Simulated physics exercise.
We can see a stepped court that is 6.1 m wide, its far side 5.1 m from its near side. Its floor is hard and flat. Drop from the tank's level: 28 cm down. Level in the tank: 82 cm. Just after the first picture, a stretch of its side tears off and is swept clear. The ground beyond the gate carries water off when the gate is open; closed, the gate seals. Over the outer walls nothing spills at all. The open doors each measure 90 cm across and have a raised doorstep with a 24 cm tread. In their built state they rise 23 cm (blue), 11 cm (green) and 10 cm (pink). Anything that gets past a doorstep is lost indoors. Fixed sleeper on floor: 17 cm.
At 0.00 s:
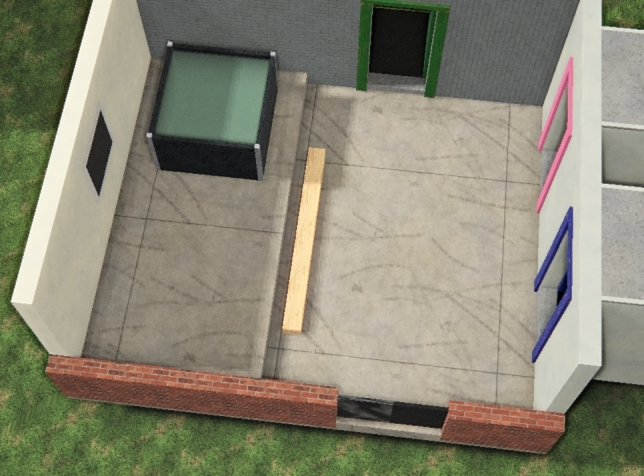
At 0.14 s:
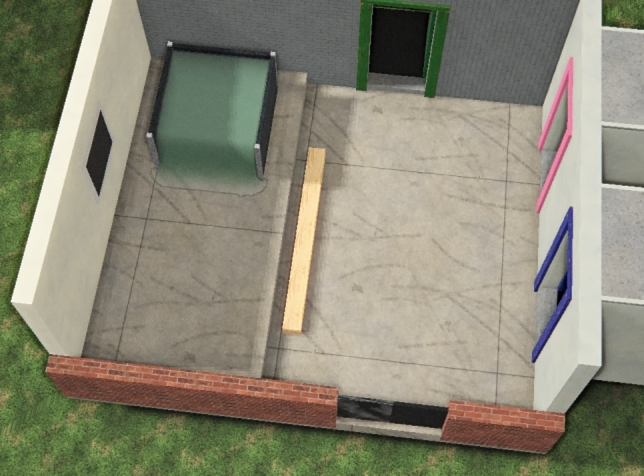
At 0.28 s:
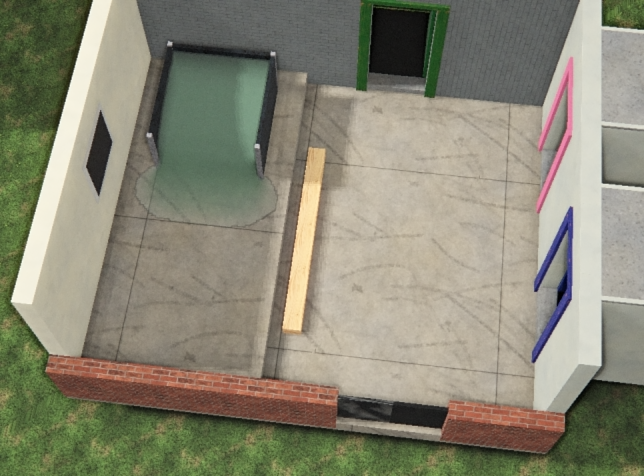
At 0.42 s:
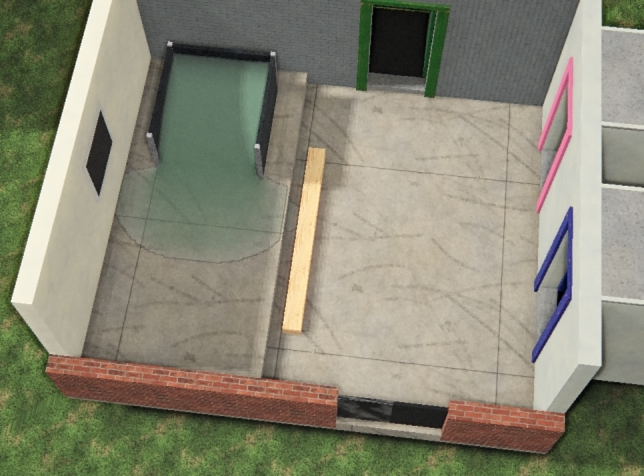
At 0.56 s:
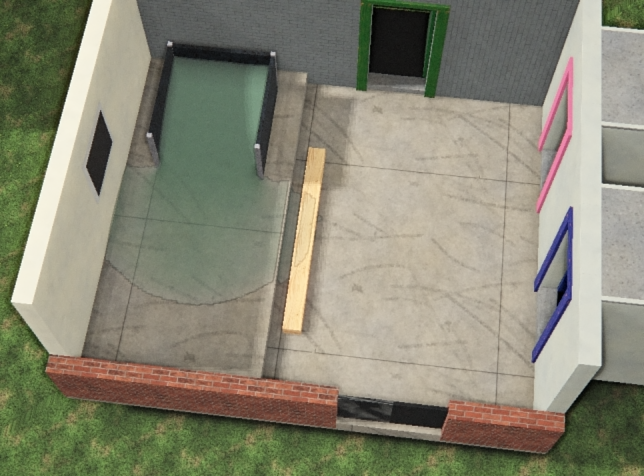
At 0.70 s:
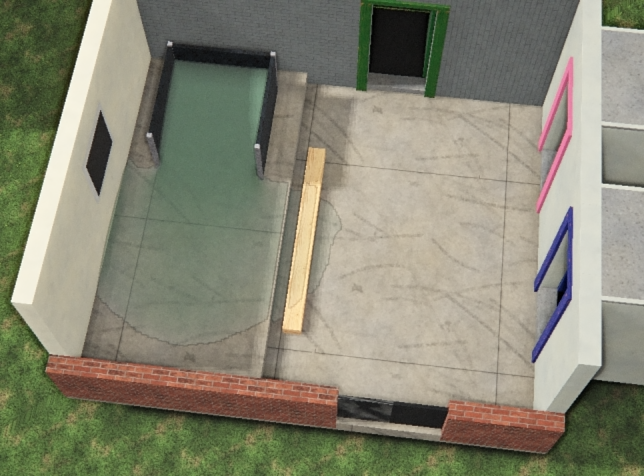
Water pours from the tank's open front, spreads across the floor and crosses the wooden beam.
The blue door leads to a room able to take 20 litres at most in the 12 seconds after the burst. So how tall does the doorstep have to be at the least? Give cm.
It would have to be close to 13.5 cm high.
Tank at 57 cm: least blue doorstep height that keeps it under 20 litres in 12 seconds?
Roughly 8.0 centimetres.
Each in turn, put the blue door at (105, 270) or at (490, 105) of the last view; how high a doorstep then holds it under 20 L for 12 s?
About 14.0 cm for the first and 11.0 cm for the second.
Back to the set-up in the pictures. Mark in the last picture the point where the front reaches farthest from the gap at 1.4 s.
Near pixel (334, 405).
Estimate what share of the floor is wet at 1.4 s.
The wet part is about 30 per cent.
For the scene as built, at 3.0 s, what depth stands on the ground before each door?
Depths, in cm - blue: 15, green: 0, pink: 0.
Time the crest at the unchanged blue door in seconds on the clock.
Approximately 4.0 s.
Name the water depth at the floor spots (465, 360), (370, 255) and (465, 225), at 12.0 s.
Depths of roughly 5 cm, 6 cm and 8 cm, in that order.
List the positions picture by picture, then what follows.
In the first frame, the tank at (213, 98) is whole and still, 82 cm deep; the blue door at (551, 294) is dry.
In the second frame, the gap is at (208, 163), the front 0.2 m out at (164, 182); the back of the tank holds 82 cm.
In the third frame, the gap is at (208, 164), the front 0.8 m out at (174, 216); the back of the tank holds 76 cm.
In the fourth frame, the gap is at (209, 165), the front 1.3 m out at (159, 249); the back of the tank holds 70 cm.
In the fifth frame, the gap is at (209, 165), the front 2.0 m out at (171, 295); the back of the tank holds 67 cm.
In the sixth frame, water pours out at (209, 166) and has run 2.6 m, to (167, 336); about 7 cm deep outside, 59 cm at the back; 3.1 m in a straight line remain to the blue door at (551, 294).
After 1.4 s water covers 30 % of the floor, deepest (52 cm) near (79, 369); it has not reached the blue door.
After 3.0 s water covers 50 % of the floor, deepest (34 cm) near (278, 322); 15 cm at the blue door, 0 litres in over its 23 cm doorstep.
After 12.0 s water covers 95 % of the floor, deepest (13 cm) near (508, 425); 8 cm at the blue door, 0 litres in over its 23 cm doorstep.
At the blue door as built, the water arrived by 2.9 s and peaked near 21 cm at 4.0 s.
With a doorstep of 11.5 cm, 40 litres would have come in within the 12 s; with 15.5 cm, 10 litres. So under 20 litres takes about 13.5 cm.
